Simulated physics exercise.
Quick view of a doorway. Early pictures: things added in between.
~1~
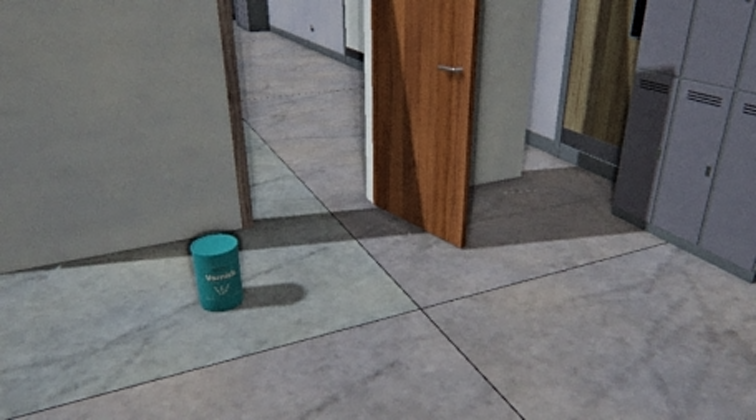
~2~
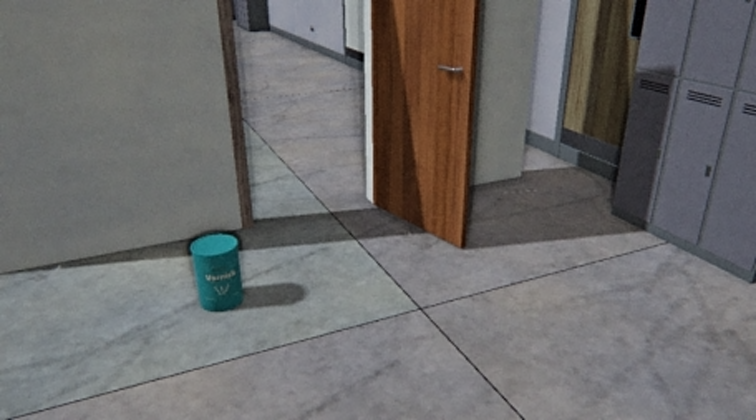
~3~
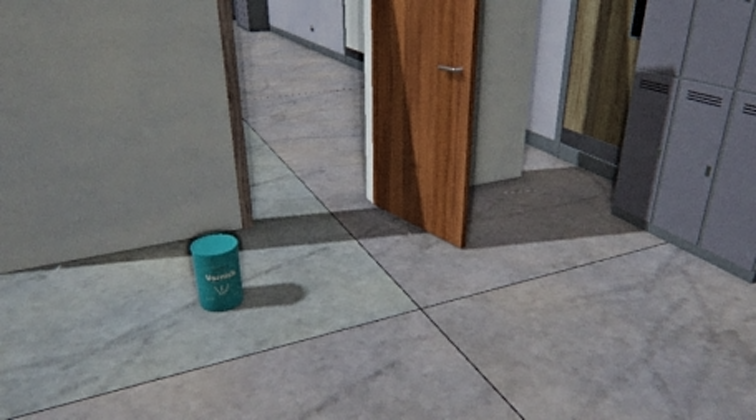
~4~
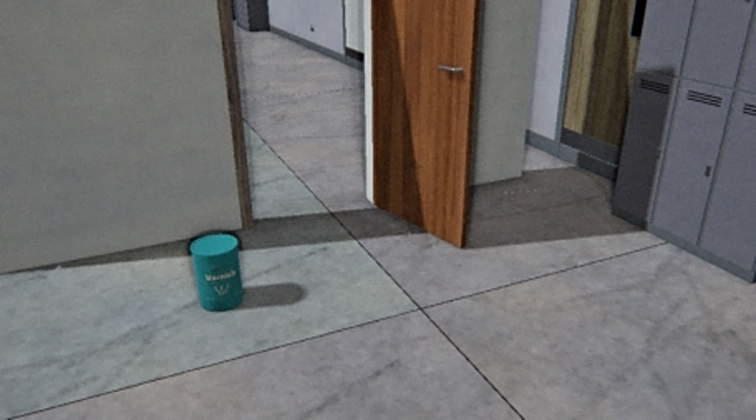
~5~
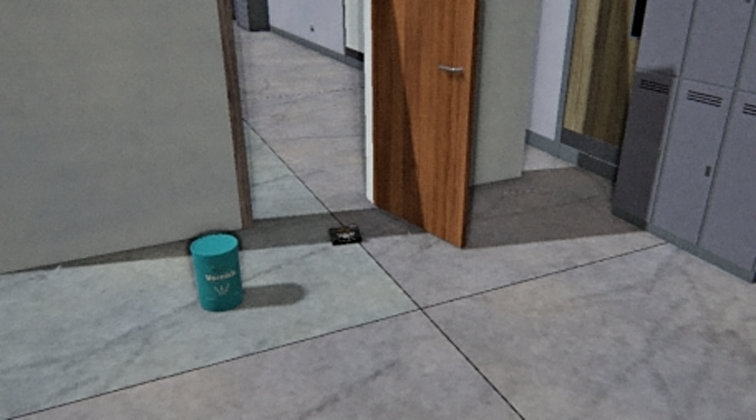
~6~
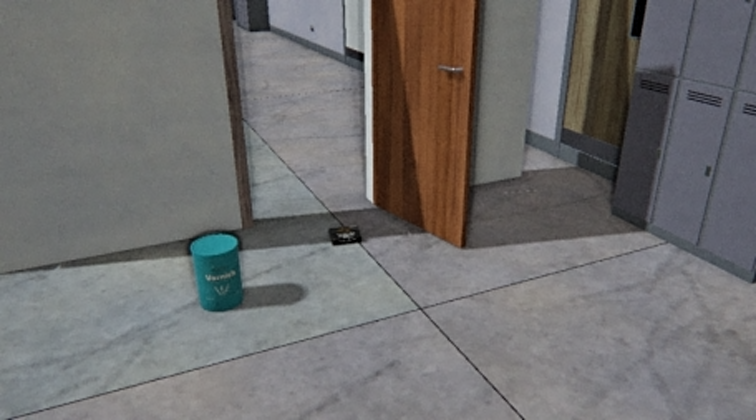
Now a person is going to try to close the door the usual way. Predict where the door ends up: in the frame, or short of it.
In the frame.
Then, 1.10 s on from there, open by 58°; black packet shifted a little near (342, 235).
Then, 1.50 s on from there, open by 32°; black packet shifted about its own width near (312, 228).
Then, 1.90 s on from there, open by 6°; black packet shifted well along near (291, 215).
In the end, open by 0°; moved from the start, black packet; turquoise pail unmoved. At the end, from the last picture's camera, black packet near (287, 208).
